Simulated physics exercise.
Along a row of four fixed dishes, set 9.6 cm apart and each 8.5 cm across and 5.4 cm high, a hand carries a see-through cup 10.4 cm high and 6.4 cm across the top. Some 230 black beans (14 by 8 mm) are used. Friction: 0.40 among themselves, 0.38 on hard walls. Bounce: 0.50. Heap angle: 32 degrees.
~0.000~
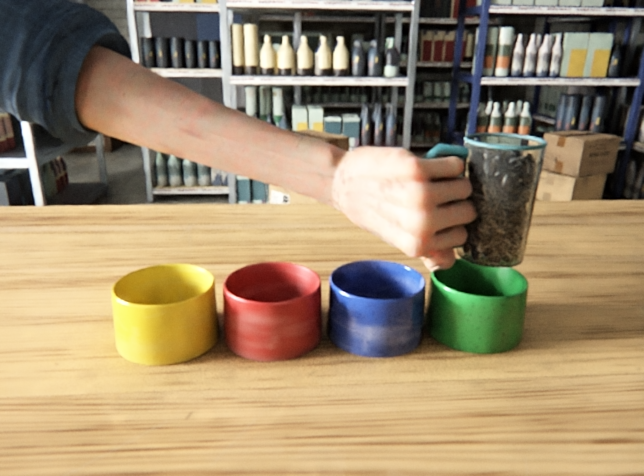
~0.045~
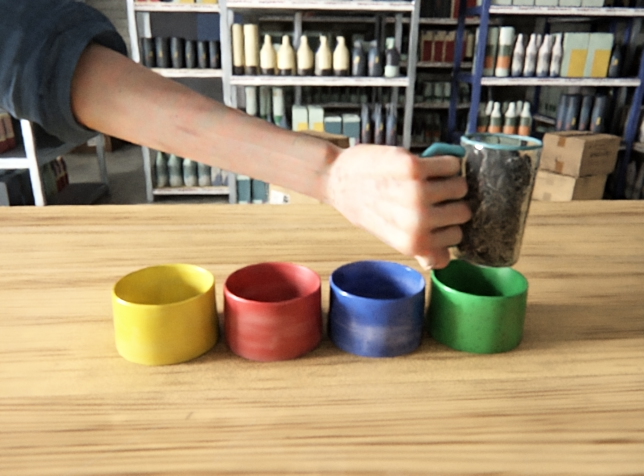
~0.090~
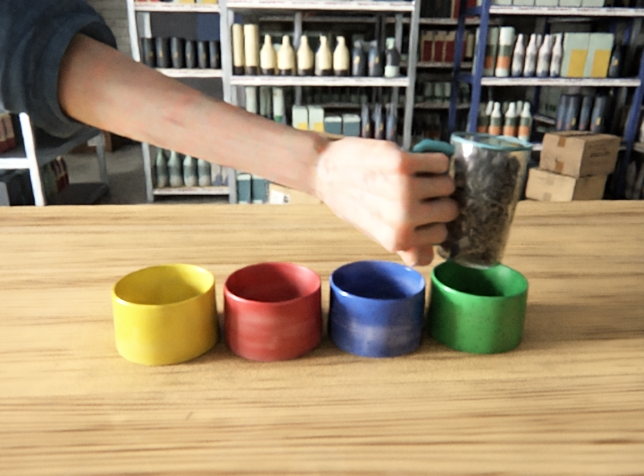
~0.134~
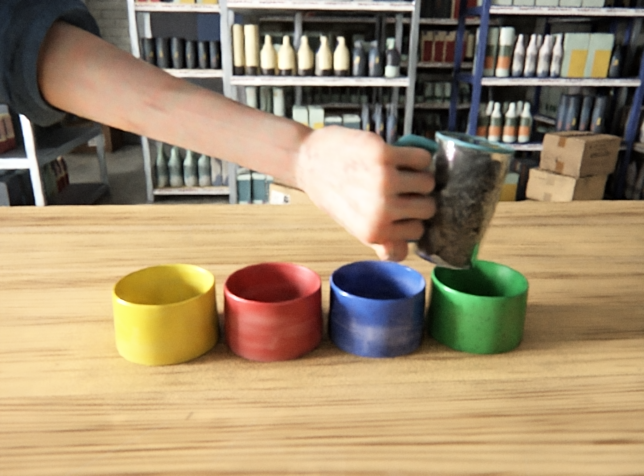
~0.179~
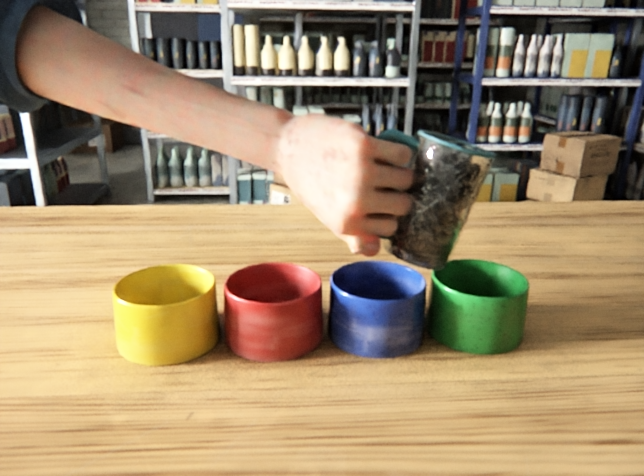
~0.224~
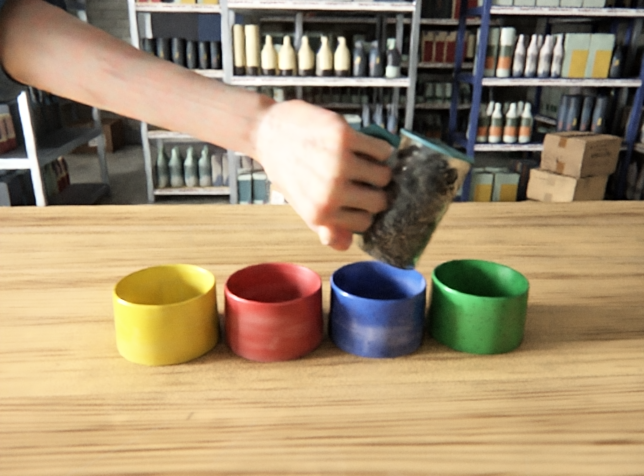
At the start, a hand holds a see-through cup of dark pieces upright above the green dish, the rightmost in a row with yellow, red and blue. The arm then draws the cup leftward, tilting it gradually to the right, until it is slanted above the blue dish.
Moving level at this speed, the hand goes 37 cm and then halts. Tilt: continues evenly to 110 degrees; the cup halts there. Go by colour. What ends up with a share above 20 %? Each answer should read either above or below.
Red dish - below, blue dish - below, green dish - below, yellow dish - above, counter - below.
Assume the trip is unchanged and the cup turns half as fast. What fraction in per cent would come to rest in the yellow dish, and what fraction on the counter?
I'd say yellow ends at 100 while the counter ends at 0.
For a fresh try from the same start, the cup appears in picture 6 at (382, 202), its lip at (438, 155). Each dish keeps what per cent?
Red 0; blue 0; green 0; yellow 100.
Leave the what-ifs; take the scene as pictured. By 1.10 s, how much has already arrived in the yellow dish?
25 % so far.
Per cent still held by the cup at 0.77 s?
Reading: Approx. 100 %.
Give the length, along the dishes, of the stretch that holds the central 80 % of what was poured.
5 cm.
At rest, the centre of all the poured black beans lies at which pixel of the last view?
Approximately (162, 307) in the last picture.
After 0.55 s, tilt 65 degrees; cup holds 100 %.
Then, at 0.77 s, tilt 94 degrees; cup holds 100 %.
After 1.10 s, tilt 110 degrees; cup holds 75 %, yellow 25 %.
At rest (2.9 s), red 0 %, blue 0 %, green 0 %, yellow 100 %, counter 0 %.
